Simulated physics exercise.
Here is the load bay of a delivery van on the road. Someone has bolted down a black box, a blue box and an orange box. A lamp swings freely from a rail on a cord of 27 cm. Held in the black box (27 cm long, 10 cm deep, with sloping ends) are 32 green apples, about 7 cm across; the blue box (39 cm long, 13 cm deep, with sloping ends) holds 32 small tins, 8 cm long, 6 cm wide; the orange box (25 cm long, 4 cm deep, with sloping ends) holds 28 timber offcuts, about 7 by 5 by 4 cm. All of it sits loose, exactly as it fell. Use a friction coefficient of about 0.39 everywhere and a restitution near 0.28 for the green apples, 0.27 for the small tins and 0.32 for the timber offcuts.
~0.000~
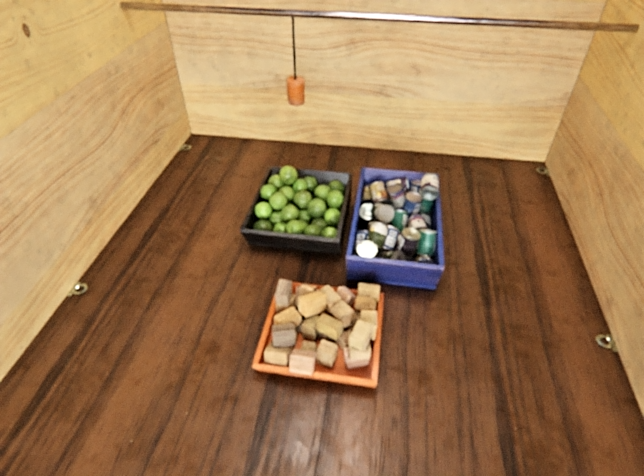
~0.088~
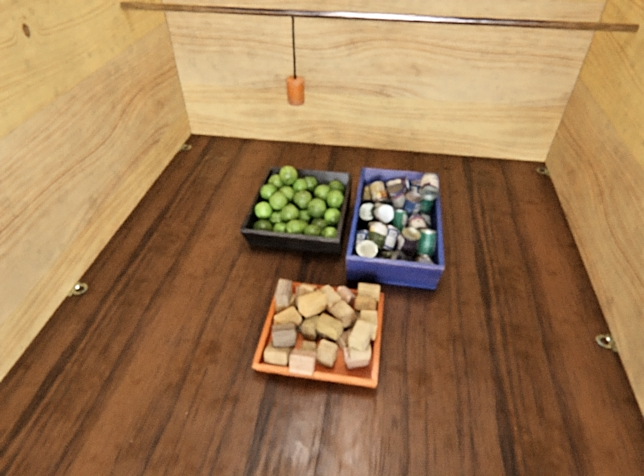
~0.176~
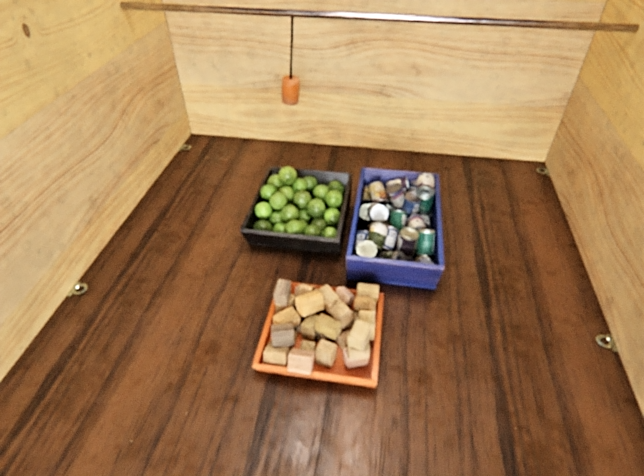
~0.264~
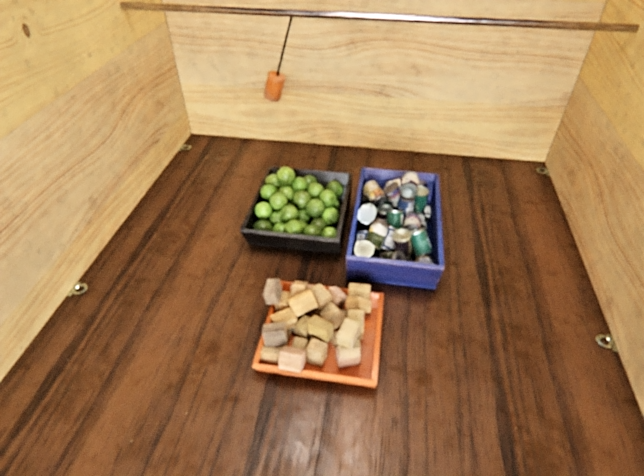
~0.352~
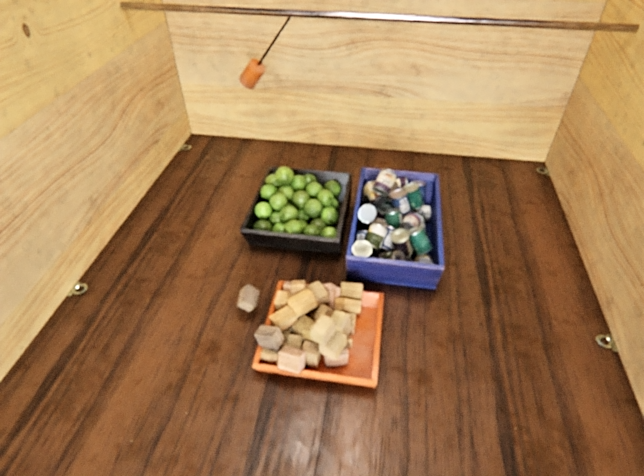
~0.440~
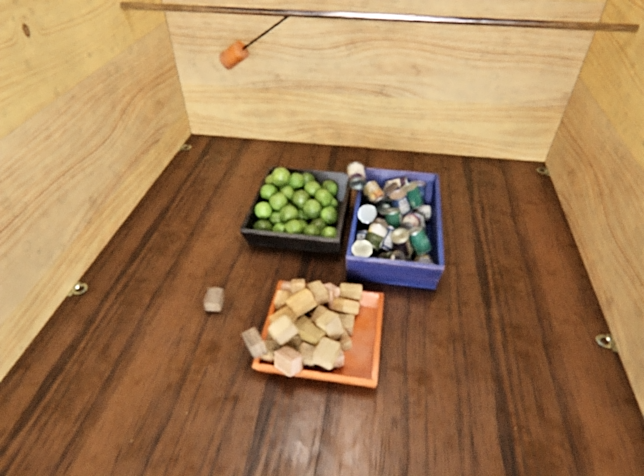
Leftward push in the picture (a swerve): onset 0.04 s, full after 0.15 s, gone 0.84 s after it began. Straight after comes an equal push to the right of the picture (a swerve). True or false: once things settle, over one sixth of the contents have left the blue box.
False.
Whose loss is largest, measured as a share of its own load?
The orange box.
After 0.74 s, 1 of 32 out of the black box, 1 of 32 out of the blue box and 4 of 28 out of the orange box.
After 1.12 s, 1 of 32 out of the black box, 1 of 32 out of the blue box and 5 of 28 out of the orange box.
After 1.64 s, 1 of 32 out of the black box, 1 of 32 out of the blue box and 7 of 28 out of the orange box.
Outcome (at 2.32 s), 1 of 32 out of the black box, 1 of 32 out of the blue box and 9 of 28 out of the orange box. Asked share, 1 of 32, 3 per cent.
